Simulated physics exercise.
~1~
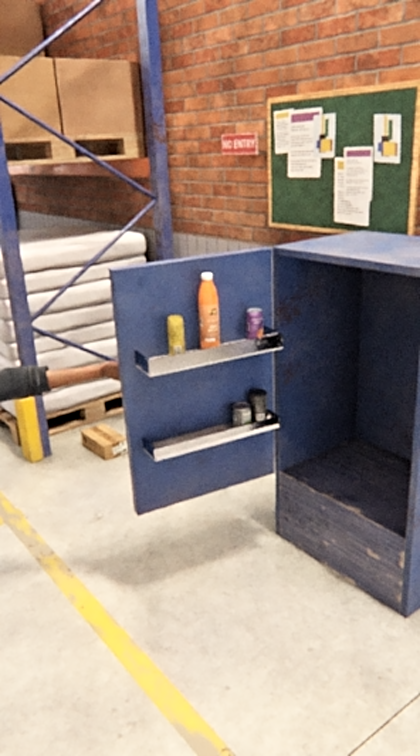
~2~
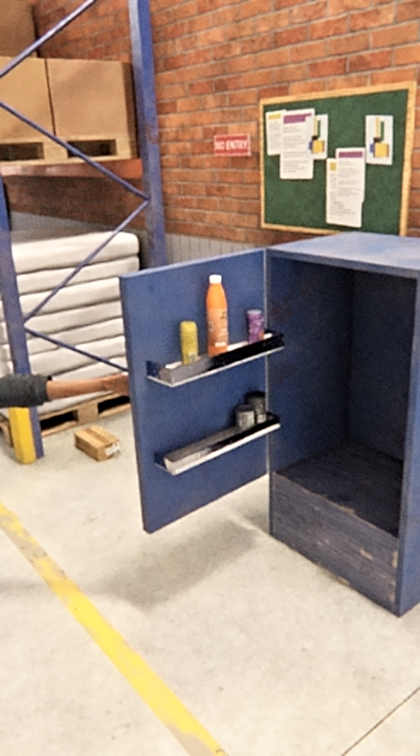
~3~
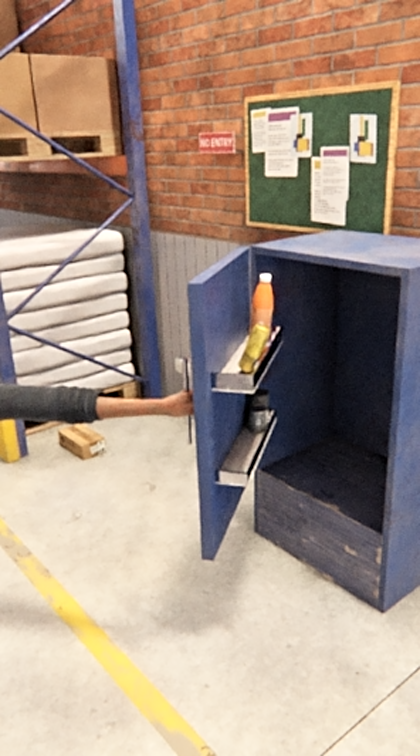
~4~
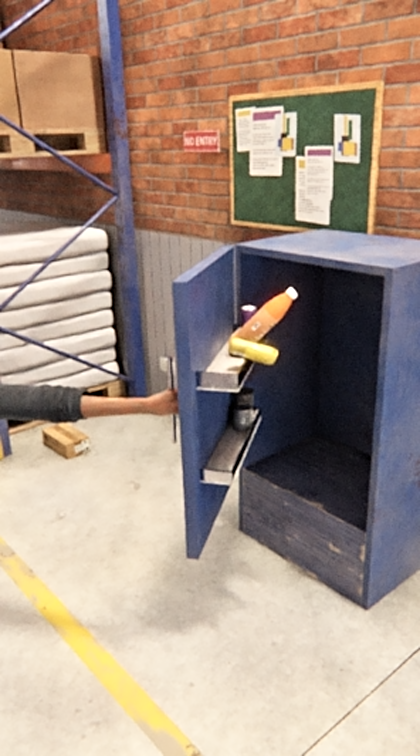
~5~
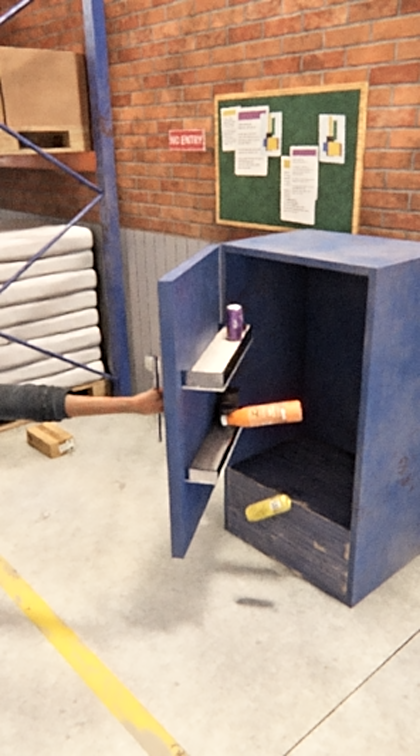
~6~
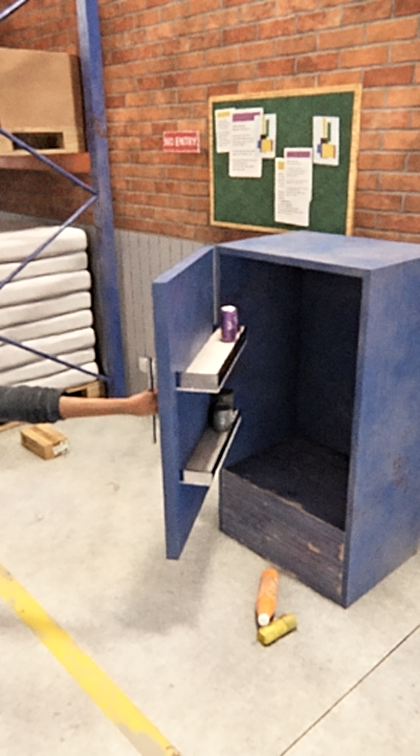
In a warehouse, a hand swung a blue locker door partway shut, and the orange bottle and yellow can toppled off the upper rack and dropped to the floor in front, while the purple can and two dark tins stayed on the racks.
